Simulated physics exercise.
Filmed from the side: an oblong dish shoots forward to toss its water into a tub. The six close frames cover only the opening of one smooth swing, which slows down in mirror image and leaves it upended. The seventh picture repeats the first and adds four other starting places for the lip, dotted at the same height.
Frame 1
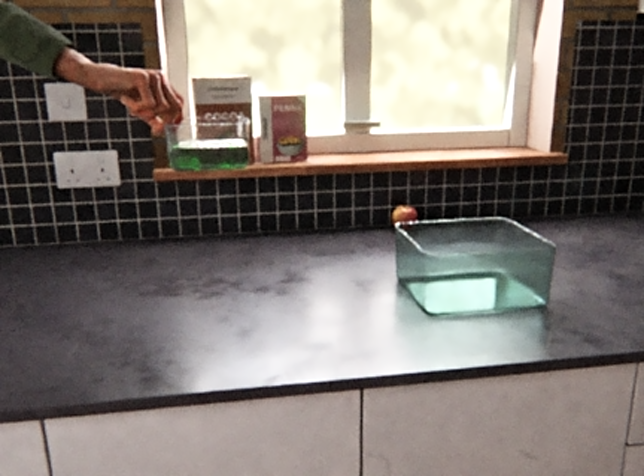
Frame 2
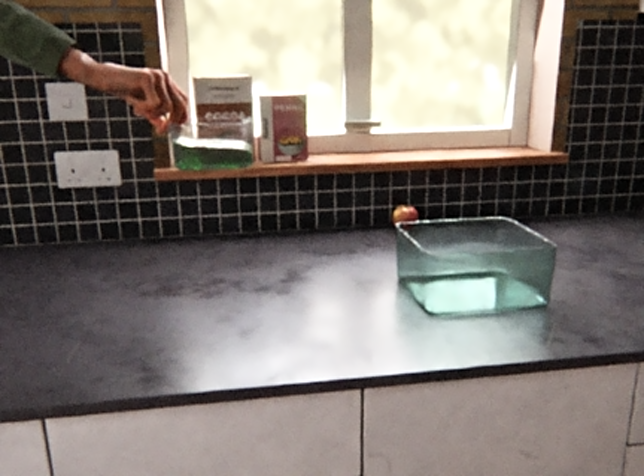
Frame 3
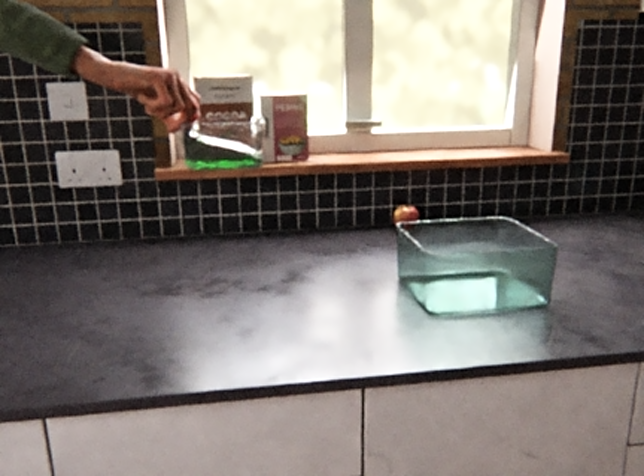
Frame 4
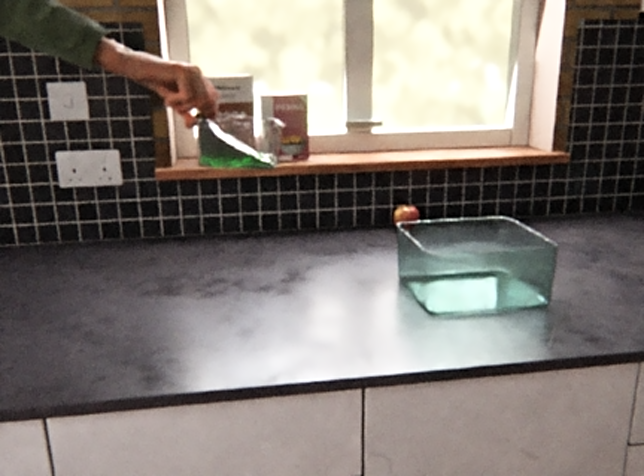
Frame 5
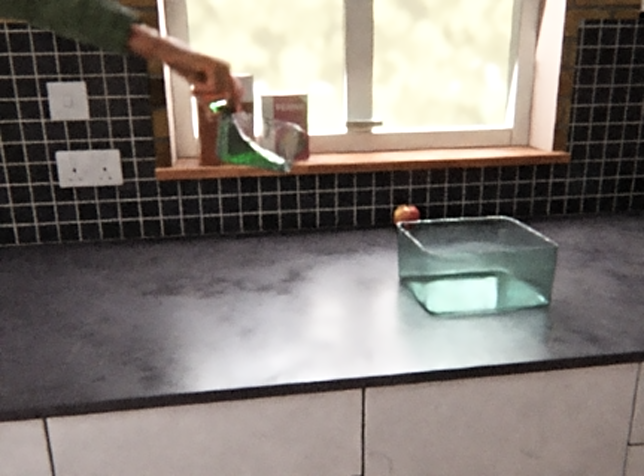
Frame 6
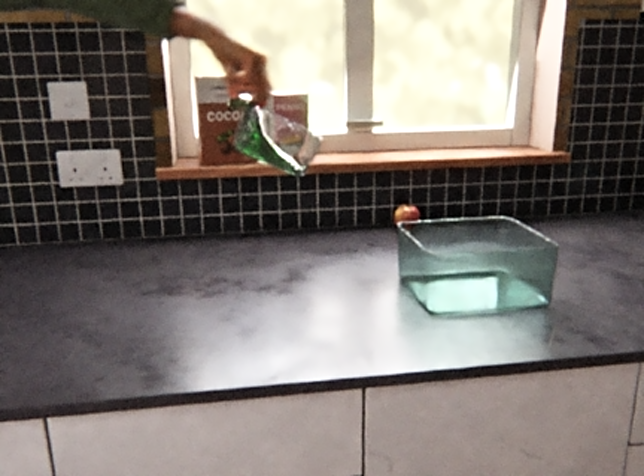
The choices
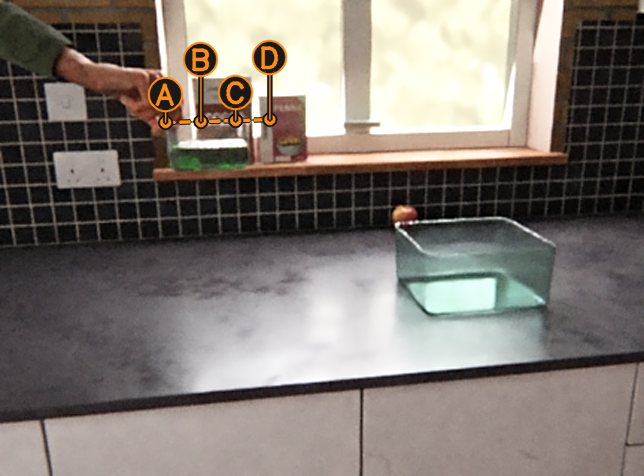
In a kitchen with dark tiles, a hand held a clear dish of green liquid by the windowsill, then swung it rightward and tipped it steadily as the liquid surged up its left side.
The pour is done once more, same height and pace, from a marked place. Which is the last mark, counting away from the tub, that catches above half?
The answer is place D.
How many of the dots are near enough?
One of the four.
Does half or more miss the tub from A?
Yes, that goes wrong.
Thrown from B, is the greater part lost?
Yes, that goes wrong.
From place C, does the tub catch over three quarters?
No, less.
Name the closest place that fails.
The answer is C.
In orange, A at (165, 122); B at (200, 121); C at (235, 120); D at (269, 119).
With A, about 12 % lands in the tub, 85 % falls short and 3 % goes beside or beyond.
With B, about 22 % lands in the tub, 73 % falls short and 5 % goes beside or beyond.
With C, about 30 % lands in the tub, 63 % falls short and 7 % goes beside or beyond.
With D, about 66 % lands in the tub, 30 % falls short and 4 % goes beside or beyond.
